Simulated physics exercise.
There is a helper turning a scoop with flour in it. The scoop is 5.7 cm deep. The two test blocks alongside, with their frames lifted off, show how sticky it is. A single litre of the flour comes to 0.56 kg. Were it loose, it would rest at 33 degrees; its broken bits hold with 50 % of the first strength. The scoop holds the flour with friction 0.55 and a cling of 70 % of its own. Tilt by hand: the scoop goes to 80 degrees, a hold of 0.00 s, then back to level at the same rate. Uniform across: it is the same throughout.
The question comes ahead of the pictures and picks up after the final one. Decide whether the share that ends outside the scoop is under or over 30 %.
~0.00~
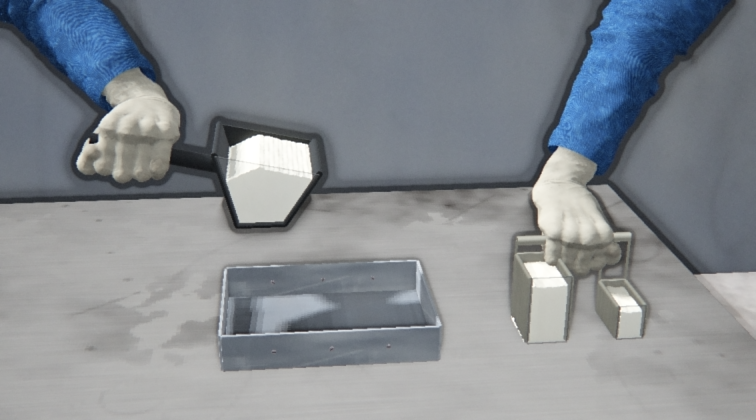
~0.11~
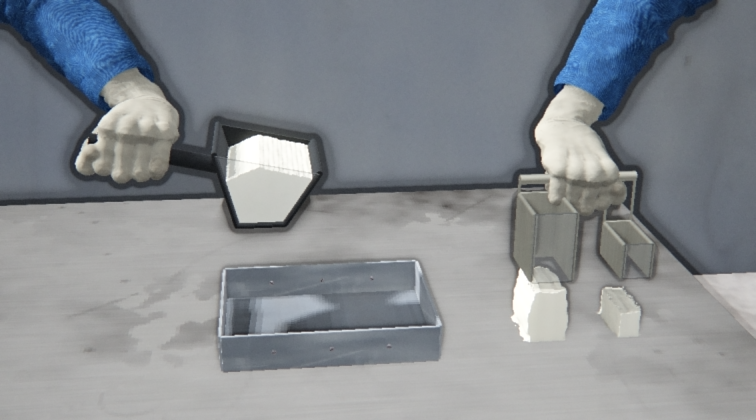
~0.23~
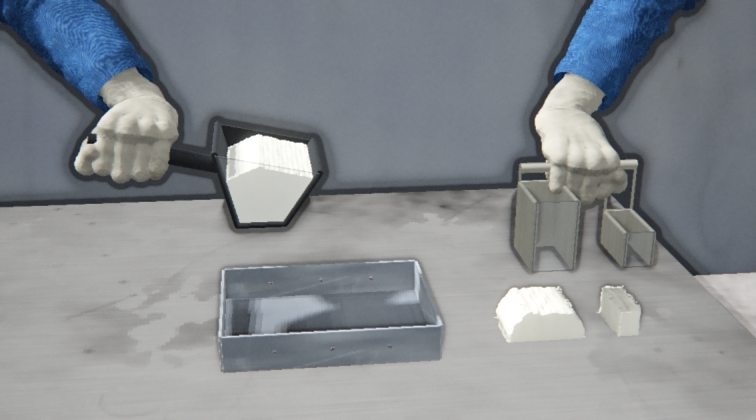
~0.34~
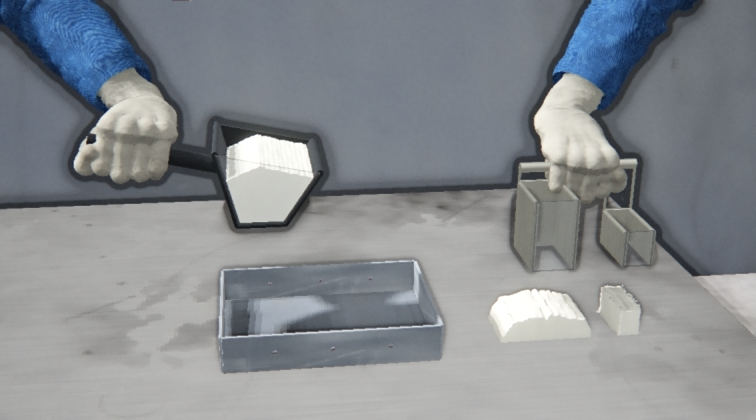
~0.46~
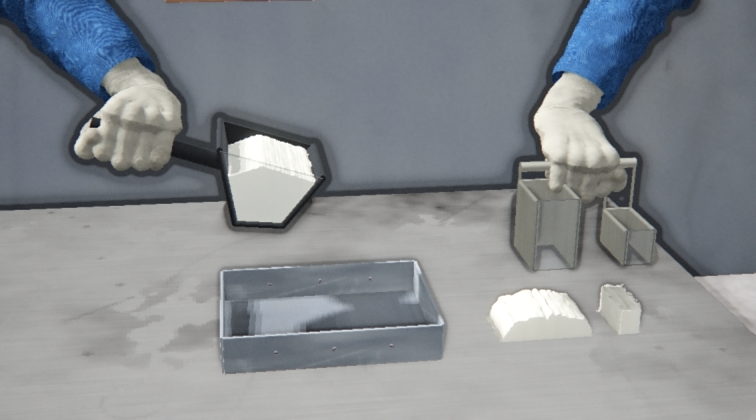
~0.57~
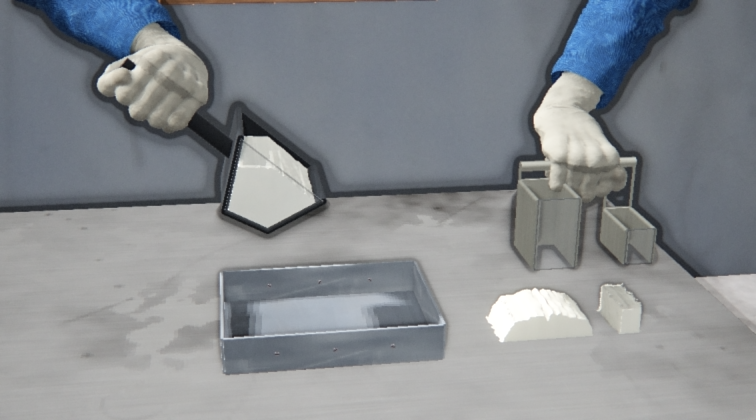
Lab note: Result beyond 30 percent.
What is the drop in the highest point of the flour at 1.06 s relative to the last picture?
I'd say near 3.0 centimetres.
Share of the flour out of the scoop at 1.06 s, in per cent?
It's some 40 percent by my reckoning.
By 0.79 s, the scoop is at 75 degrees and 0 % has left it.
By 1.06 s, the scoop is at 54 degrees and 42 % has left it.
By 1.32 s, the scoop is at 2 degrees and 45 % has left it.
By 1.58 s, the scoop is at 0 degrees and 45 % has left it.
By 1.69 s, at the end, the scoop is at 0 degrees and 45 % has left it.
